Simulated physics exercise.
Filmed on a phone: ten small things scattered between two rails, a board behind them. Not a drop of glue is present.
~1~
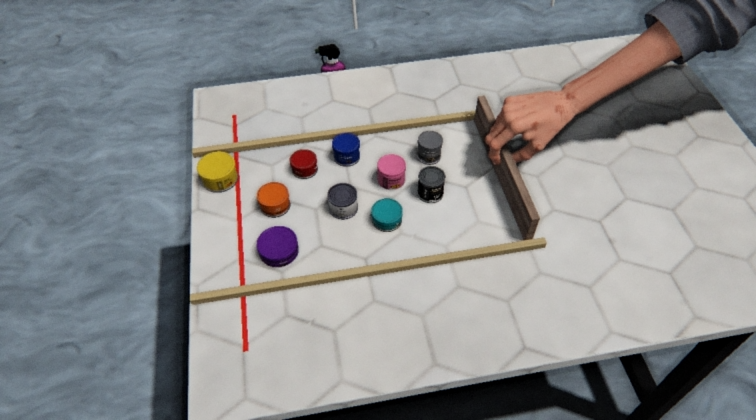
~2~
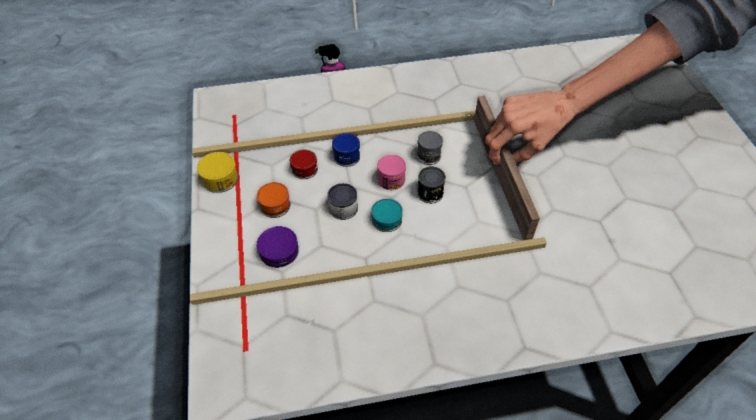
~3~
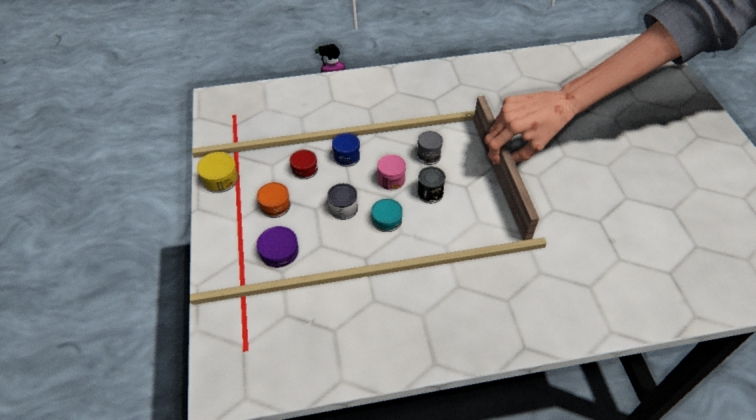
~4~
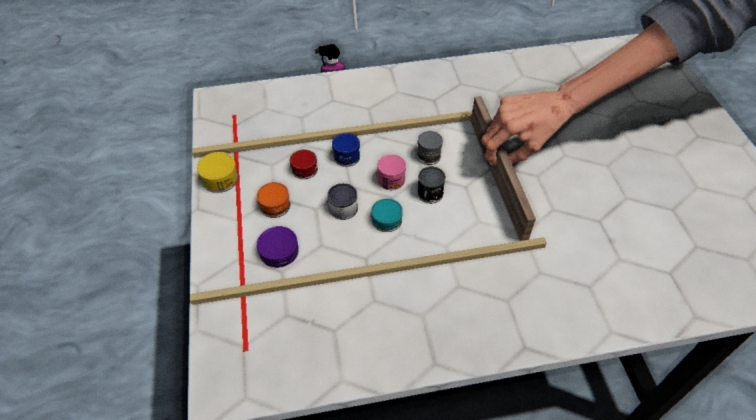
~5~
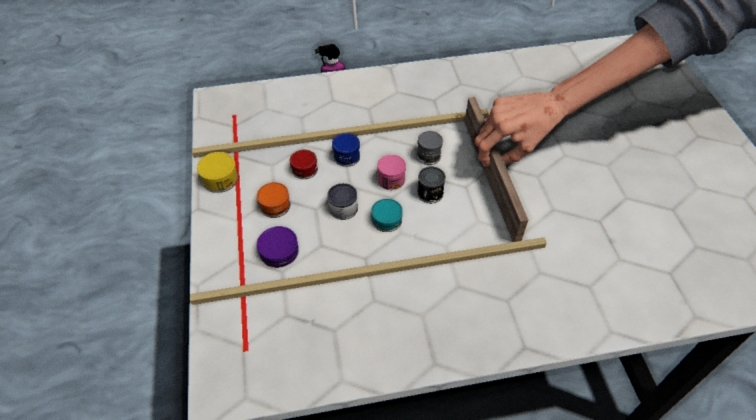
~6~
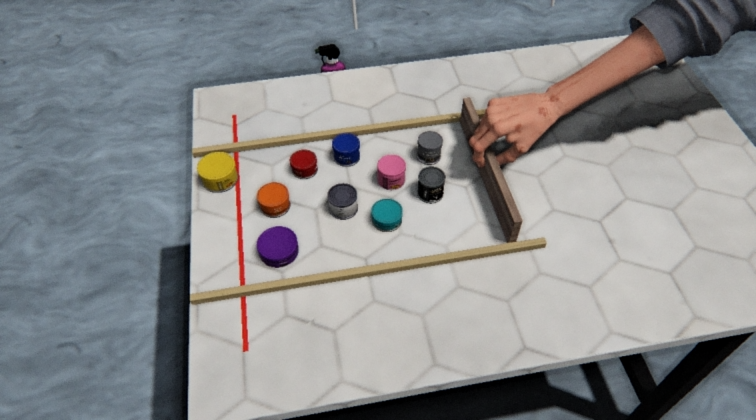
A hand reaches in from the upper right to hold an upright brown board on a white, hexagon-patterned table, seen from above at an angle. Ten small round pots sit between two pale wooden rails, yellow at the far left by a red line, then orange, purple, red, blue, greys, pink, teal and black. The hand slides the board slightly left while the pots and camera stay still.
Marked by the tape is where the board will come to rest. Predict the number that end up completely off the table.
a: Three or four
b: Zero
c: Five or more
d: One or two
d, one or two.
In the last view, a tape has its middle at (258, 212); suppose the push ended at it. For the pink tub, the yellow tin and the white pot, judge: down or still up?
The pink tub? It is safe. The yellow tin? It does not stay. The white pot? It is safe.
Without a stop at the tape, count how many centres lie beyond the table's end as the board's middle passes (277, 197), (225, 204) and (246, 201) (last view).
By position: 0 / 4 / 1.
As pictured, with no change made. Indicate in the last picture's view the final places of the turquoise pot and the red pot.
The first sits around (224, 245), while the other sits around (200, 174).
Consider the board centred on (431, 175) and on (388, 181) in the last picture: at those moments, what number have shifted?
Tally: 2; 5.
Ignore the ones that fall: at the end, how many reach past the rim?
The count is 4.
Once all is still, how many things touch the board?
The count in contact is 5.
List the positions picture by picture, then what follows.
Yellow tin (218, 172); purple tub (278, 247); orange pot (274, 200); board (503, 164); tape (239, 215), in the first frame.
Purple tub (278, 247); white pot (343, 201), in the second frame.
Orange pot (274, 200); red pot (304, 164), in the third frame.
Yellow tin (218, 173); grey tin (430, 148), in the fourth frame.
Purple tub (278, 247); black tin (431, 185), in the fifth frame.
Yellow tin (218, 173); purple tub (278, 247); orange pot (274, 200); board (488, 166); tape (239, 215), in the sixth frame.
Soon after, none off yet; yellow tin at rest near (218, 173); purple tub at rest near (278, 247); orange pot at rest near (274, 200).
By the end, the number that fall off is one or two; fallen, yellow tin.
